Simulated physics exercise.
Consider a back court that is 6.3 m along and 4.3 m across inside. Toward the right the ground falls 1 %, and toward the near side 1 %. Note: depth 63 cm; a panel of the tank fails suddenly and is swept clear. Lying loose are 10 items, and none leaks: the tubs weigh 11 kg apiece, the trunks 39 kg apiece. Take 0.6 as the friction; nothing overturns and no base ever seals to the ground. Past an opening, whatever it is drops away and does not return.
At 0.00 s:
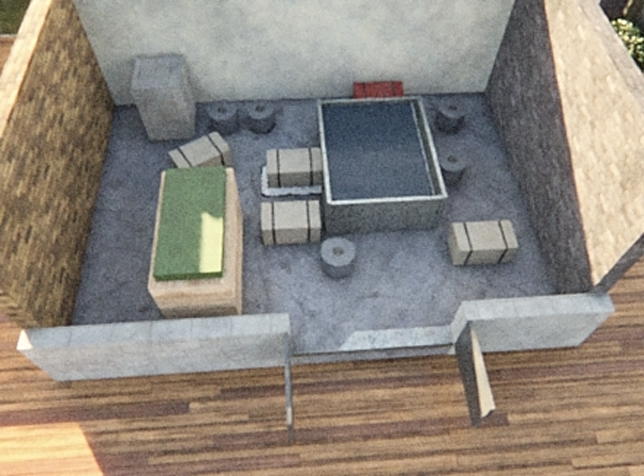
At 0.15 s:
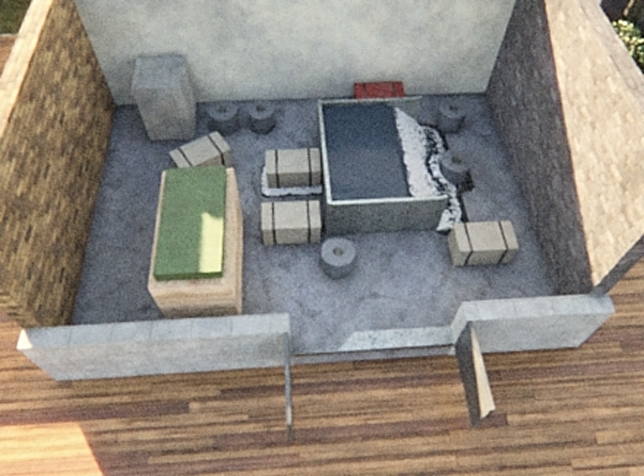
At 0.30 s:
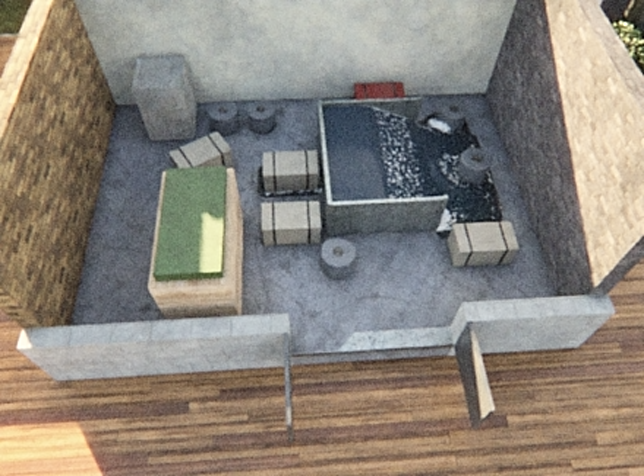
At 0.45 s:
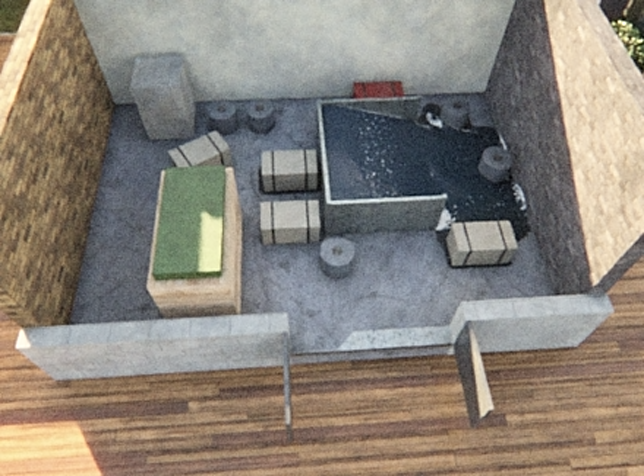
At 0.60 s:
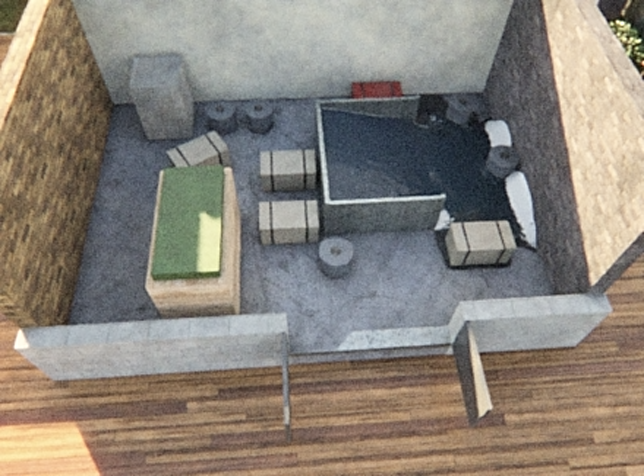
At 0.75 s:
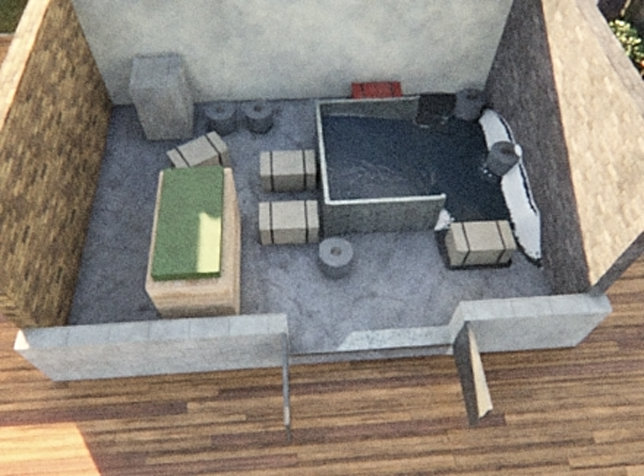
Dark water breaks out through the right side of a large grey open-topped tank in a walled court, seen from high above the near wall by a still camera. Pale strapped trunks, grey drum-like objects, a tall grey block and a green-topped box stand around it, with something red behind. Foaming water spreads rightward around the nearby objects, nudging a few, then reaches the right wall.
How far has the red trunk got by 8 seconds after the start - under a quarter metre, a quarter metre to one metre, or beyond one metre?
It comes to rest far off.
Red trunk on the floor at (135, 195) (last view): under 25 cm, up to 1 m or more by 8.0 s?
Well, it rests almost unmoved.
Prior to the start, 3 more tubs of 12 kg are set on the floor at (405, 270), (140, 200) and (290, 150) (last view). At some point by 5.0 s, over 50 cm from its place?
First outside the limit, then inside the limit, then inside the limit.
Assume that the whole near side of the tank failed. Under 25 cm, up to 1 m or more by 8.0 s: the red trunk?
Then the red trunk holds its place.
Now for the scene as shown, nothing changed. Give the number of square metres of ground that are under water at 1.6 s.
The covered patch comes to about 8.5 m2.
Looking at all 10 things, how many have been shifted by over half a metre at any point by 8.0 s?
6.
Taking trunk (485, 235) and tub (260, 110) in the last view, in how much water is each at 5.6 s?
Some 7 cm at the first, some 8 cm at the second.
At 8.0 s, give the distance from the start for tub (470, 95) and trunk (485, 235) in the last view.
In turn: 250 cm, 200 cm.
After 1.6 s the red trunk is near (377, 91), 0.0 m from its start, aground; 0 of 10 are out; 2 afloat.
After 3.6 s the red trunk is near (270, 107), 1.8 m from its start, aground; 0 of 10 are out; 2 afloat.
After 5.6 s the red trunk is near (260, 109), 1.9 m from its start, aground; 0 of 10 are out; 3 afloat.
After 8.0 s the red trunk is near (260, 109), 1.9 m from its start, aground; 0 of 10 are out; 1 afloat.
